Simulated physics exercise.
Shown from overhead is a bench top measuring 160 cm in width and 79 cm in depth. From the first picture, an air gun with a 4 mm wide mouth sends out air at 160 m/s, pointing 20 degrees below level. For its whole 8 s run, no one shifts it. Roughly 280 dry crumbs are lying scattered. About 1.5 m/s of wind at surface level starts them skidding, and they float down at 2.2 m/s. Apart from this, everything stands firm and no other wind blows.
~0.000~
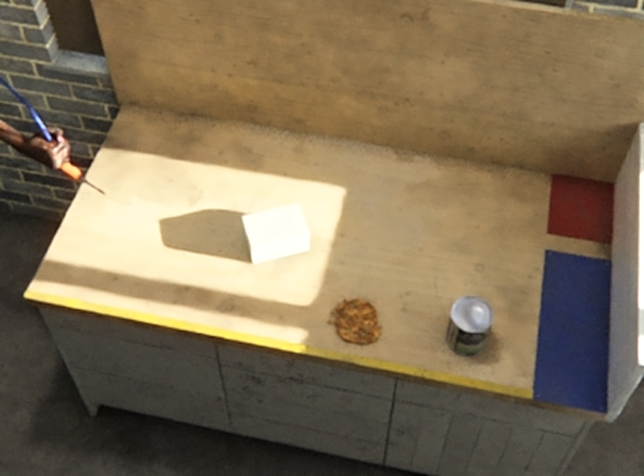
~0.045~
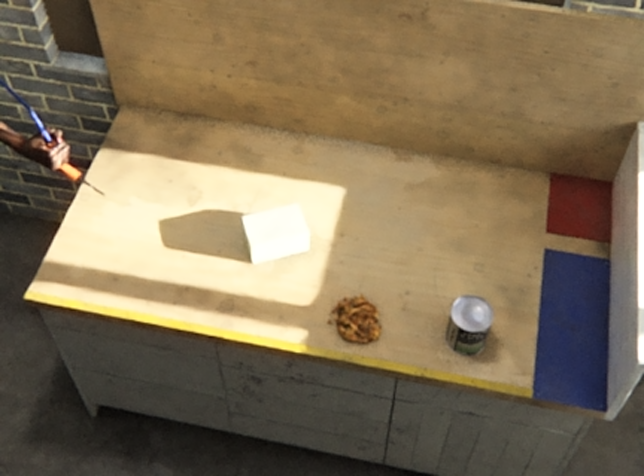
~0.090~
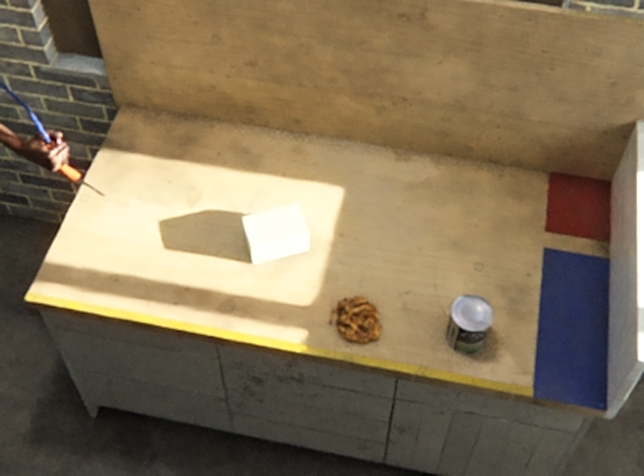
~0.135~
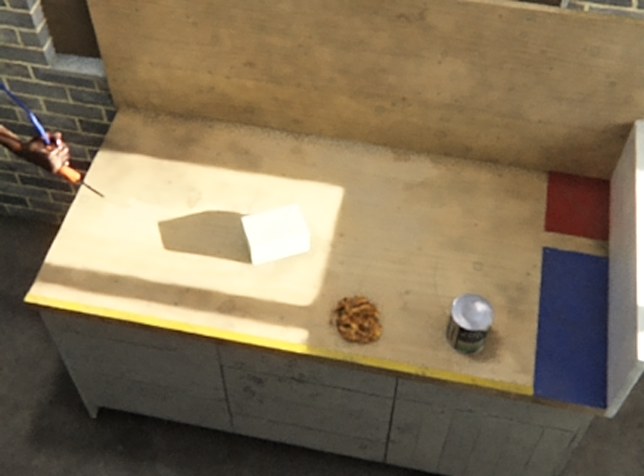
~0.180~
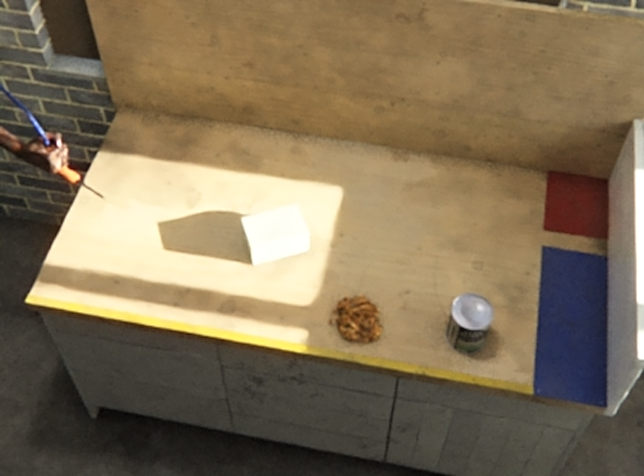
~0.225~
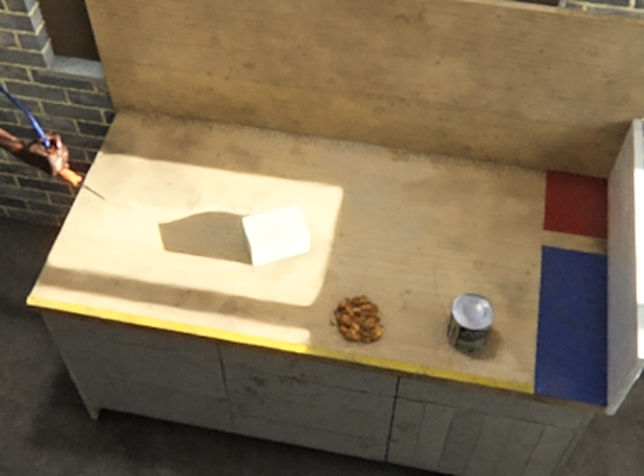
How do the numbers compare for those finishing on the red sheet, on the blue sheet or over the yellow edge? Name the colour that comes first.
The biggest group is at yellow.
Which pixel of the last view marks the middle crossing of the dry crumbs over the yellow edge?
The halfway point of the crossings is around (463, 382) in the last picture.
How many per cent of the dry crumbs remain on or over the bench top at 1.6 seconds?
About 25 %.
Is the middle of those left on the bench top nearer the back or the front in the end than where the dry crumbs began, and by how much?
Rearward, some 5 cm.
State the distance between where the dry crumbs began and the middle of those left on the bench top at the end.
That comes to some 60 centimetres.
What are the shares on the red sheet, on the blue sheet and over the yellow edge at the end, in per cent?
I'd estimate around 0 per cent at red, 20 per cent at blue and 80 per cent at yellow.
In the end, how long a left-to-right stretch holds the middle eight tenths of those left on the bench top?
Looks like some 40 cm to me.
After 1.6 s the count stands so, 75 % are over the yellow edge, 0 % on the red sheet and 18 % on the blue sheet; the middle of those still in play is near (589, 344).
After 2.6 s the count stands so, 75 % are over the yellow edge, 0 % on the red sheet and 19 % on the blue sheet; the middle of those still in play is near (581, 338).
After 4.4 s the count stands so, 76 % are over the yellow edge, 0 % on the red sheet and 20 % on the blue sheet; the middle of those still in play is near (589, 344).
After 8.0 s, at the end, 78 % are over the yellow edge, 0 % on the red sheet and 19 % on the blue sheet; the middle of those still in play is near (589, 344).
